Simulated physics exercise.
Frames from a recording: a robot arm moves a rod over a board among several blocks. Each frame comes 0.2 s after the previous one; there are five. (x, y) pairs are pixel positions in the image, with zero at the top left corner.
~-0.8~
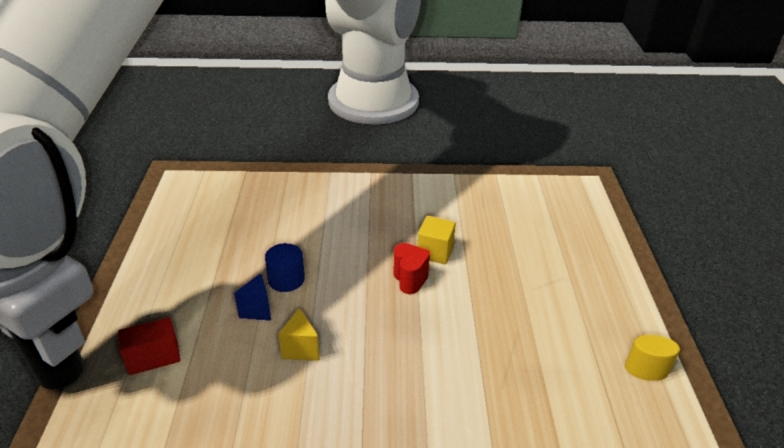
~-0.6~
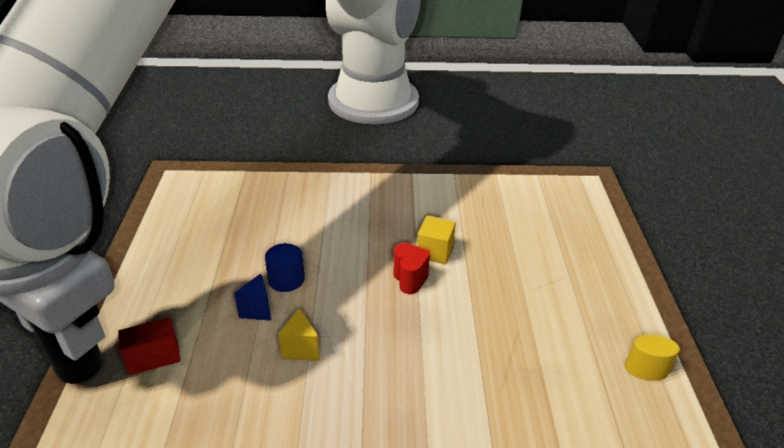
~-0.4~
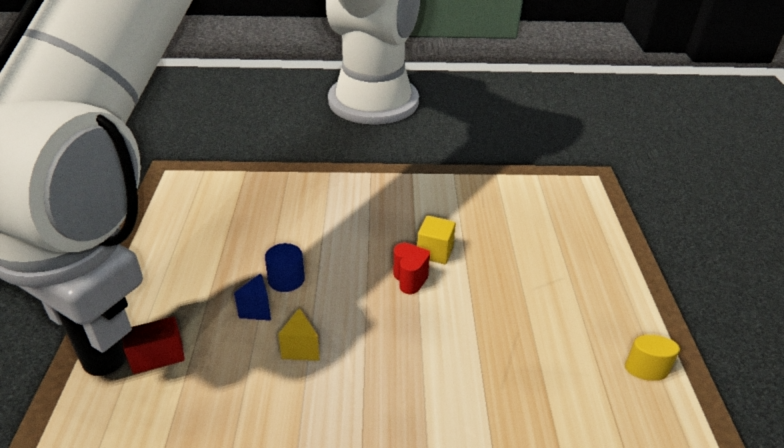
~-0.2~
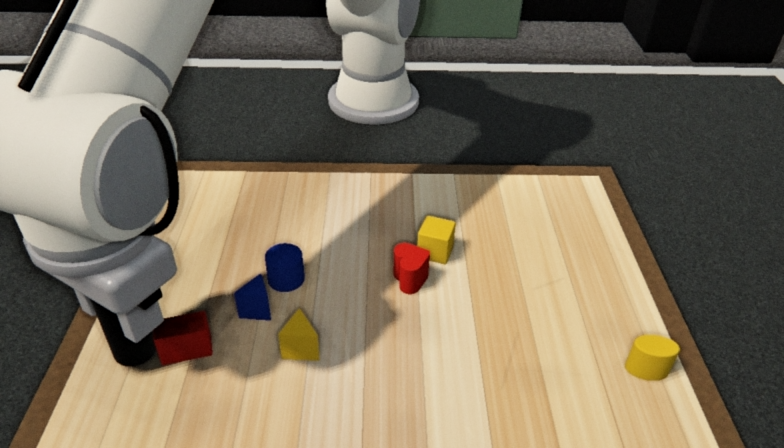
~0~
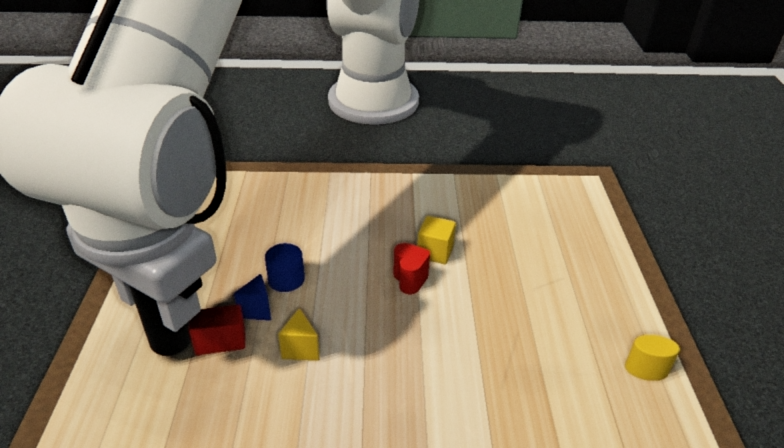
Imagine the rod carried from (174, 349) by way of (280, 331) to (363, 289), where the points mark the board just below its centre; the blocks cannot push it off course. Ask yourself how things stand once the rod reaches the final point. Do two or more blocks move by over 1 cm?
No, that is not what happens.
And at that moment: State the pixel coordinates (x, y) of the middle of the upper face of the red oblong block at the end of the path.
Just about (402, 276).
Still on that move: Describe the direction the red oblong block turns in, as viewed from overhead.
Watching from overhead, you'd notice the red oblong block rotating clockwise.
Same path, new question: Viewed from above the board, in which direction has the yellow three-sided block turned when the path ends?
Looking down, my answer is that the yellow three-sided block rotates clockwise.
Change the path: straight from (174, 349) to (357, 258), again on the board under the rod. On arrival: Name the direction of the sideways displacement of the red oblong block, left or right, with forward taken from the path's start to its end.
Towards the right-hand side.
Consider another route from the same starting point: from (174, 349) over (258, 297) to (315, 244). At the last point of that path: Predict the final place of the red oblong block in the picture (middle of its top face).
The middle of its upper face should be somewhere near (268, 305).
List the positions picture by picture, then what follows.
Rod tip at (62, 373); block tops, red oblong block at (145, 332); blue three-sided block at (254, 286); yellow three-sided block at (298, 325), in the first picture.
Rod at (81, 368); blocks unchanged, in the second picture.
Rod at (106, 360); red oblong block at (149, 331), in the third picture.
Rod at (136, 352); red oblong block at (180, 324), in the fourth picture.
Rod at (172, 341); red oblong block at (215, 316); blue three-sided block at (254, 286); yellow three-sided block at (298, 325), in the fifth picture.
The first path, step by step. One third of the way, rod at (245, 330); red oblong block at (287, 302).
Two thirds of the way, rod at (311, 311); red oblong block at (353, 286); yellow three-sided block at (303, 325), turned 30° clockwise.
At the end, rod at (363, 281); red oblong block at (402, 276), turned 40° clockwise; blue three-sided block in place; yellow three-sided block at (303, 325), turned 30° clockwise.
